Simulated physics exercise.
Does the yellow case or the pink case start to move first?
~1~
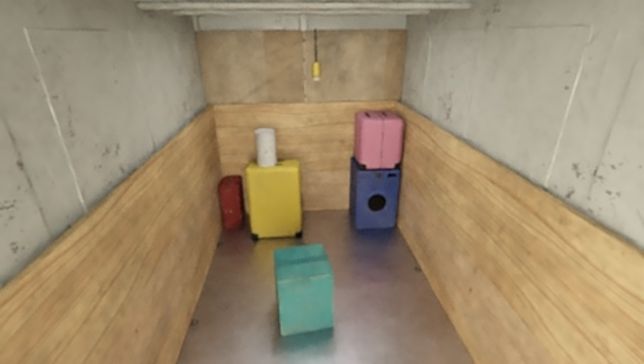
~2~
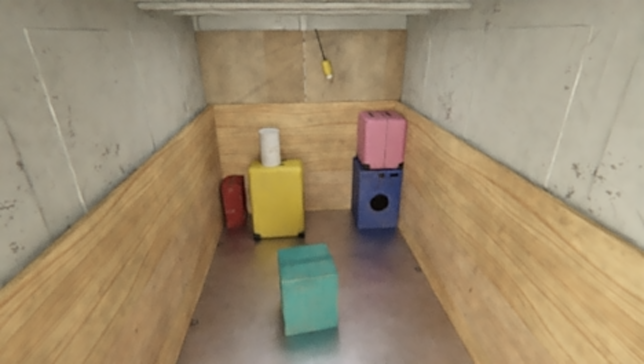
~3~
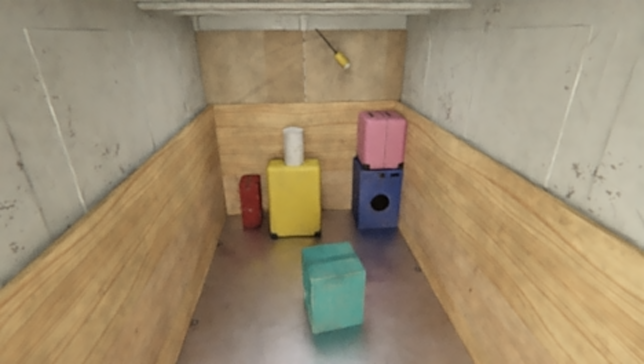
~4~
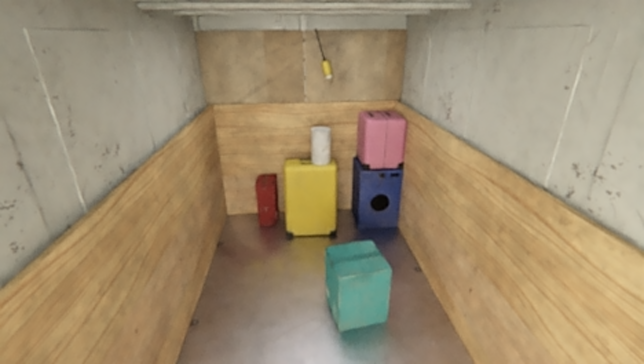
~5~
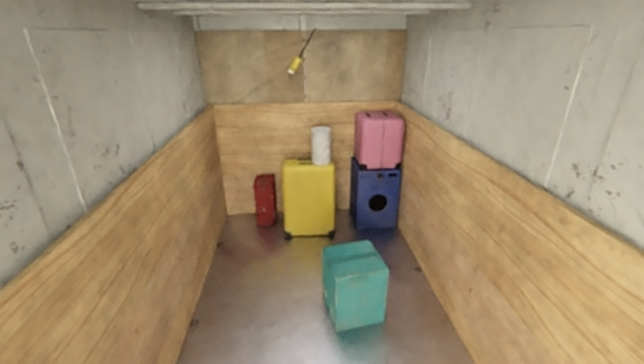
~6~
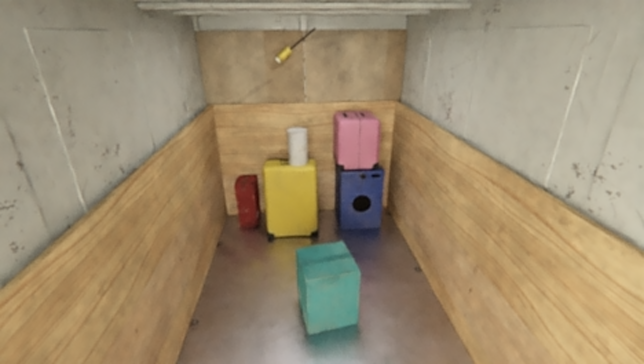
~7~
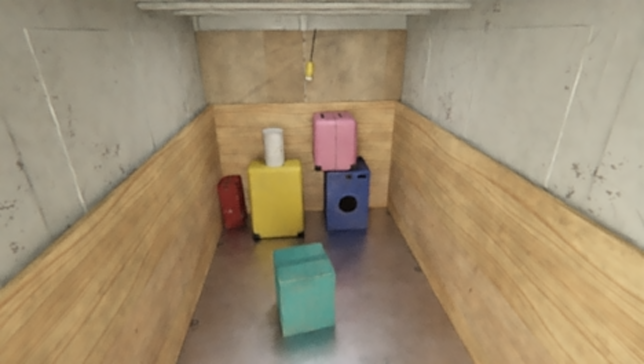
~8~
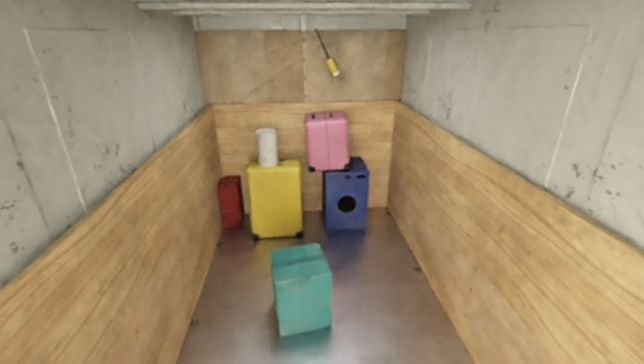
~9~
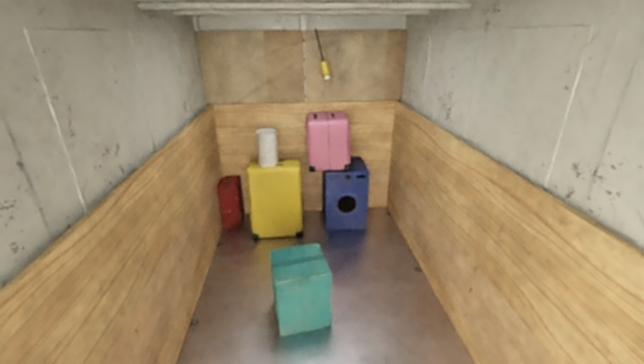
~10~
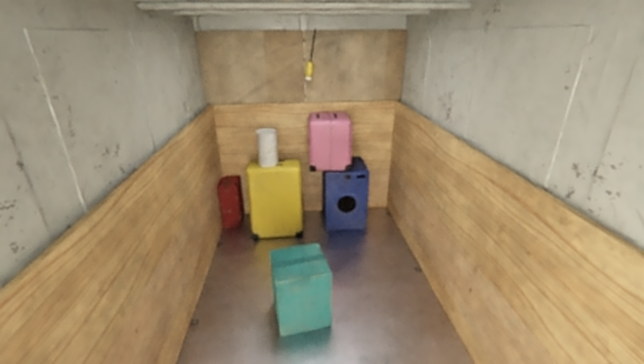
The yellow case moves first, sliding to the right while the pink case stays in place. The pink case only starts to move later, when things slide left.
